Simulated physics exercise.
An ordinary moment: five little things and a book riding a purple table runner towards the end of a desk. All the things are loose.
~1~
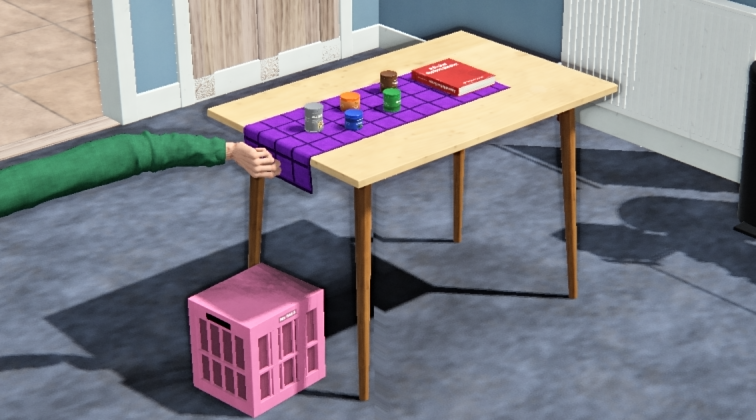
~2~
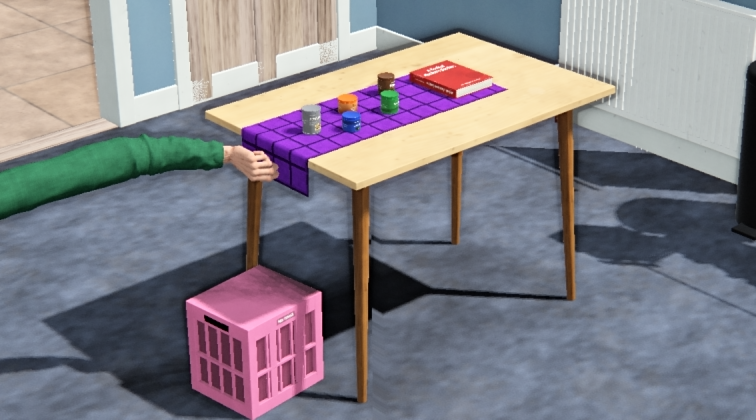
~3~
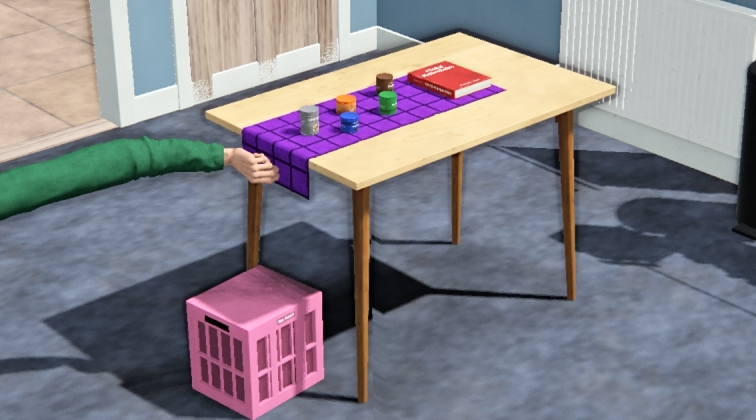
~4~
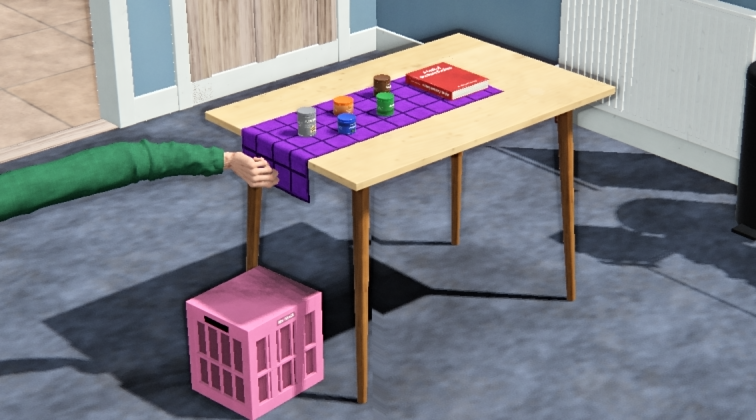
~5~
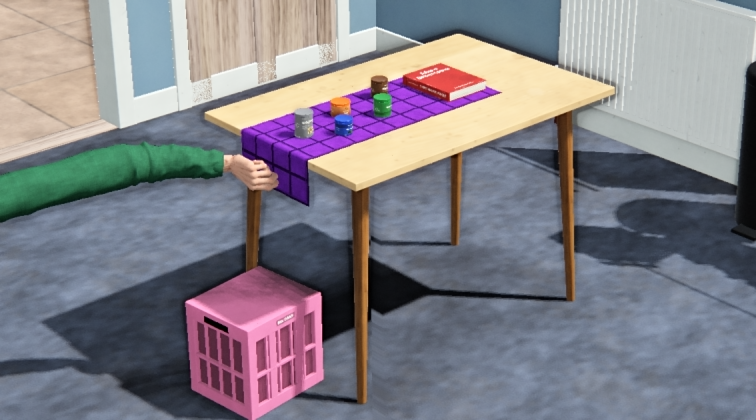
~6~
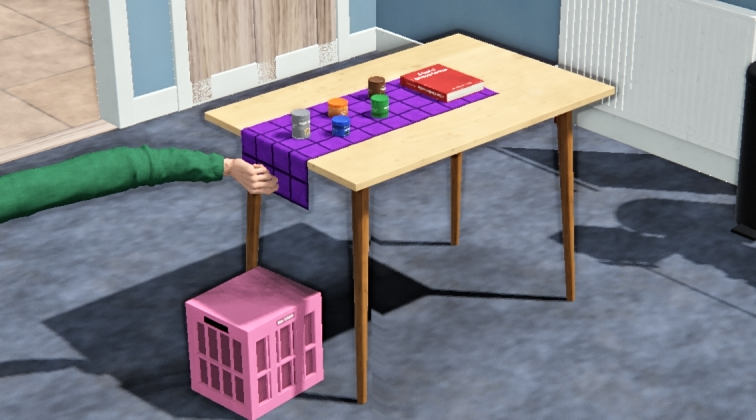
On a wooden table, a hand slowly pulls a purple runner carrying pots and a book.
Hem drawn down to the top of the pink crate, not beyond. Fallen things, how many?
From here the drop count reads three, plain and simple.
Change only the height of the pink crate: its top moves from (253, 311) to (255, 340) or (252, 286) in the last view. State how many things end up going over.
For the first height 4, for the second 2.
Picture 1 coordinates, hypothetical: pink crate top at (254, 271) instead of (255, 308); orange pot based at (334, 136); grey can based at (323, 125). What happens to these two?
Orange pot: Lost; grey can: Lost.
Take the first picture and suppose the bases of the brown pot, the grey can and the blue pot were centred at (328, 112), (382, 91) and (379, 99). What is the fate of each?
So the brown pot leaves the top, the grey can stays aboard, and the blue pot stays aboard.
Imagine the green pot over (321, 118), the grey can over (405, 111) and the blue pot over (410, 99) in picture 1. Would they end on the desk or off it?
In the end the green pot is no longer on top, the grey can is still on top, and the blue pot is still on top.
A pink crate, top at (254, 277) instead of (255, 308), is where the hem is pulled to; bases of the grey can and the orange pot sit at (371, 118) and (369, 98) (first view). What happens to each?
The grey can ends up still on top and the orange pot ends up still on top.
Soon after, hem near (275, 225); all still up.
Then, hem near (276, 269); grey can and blue pot gone.
Further on, hem on the crate; grey can, blue pot and orange pot gone.
At rest, hem on the crate; grey can, blue pot and orange pot gone. It carries off three.
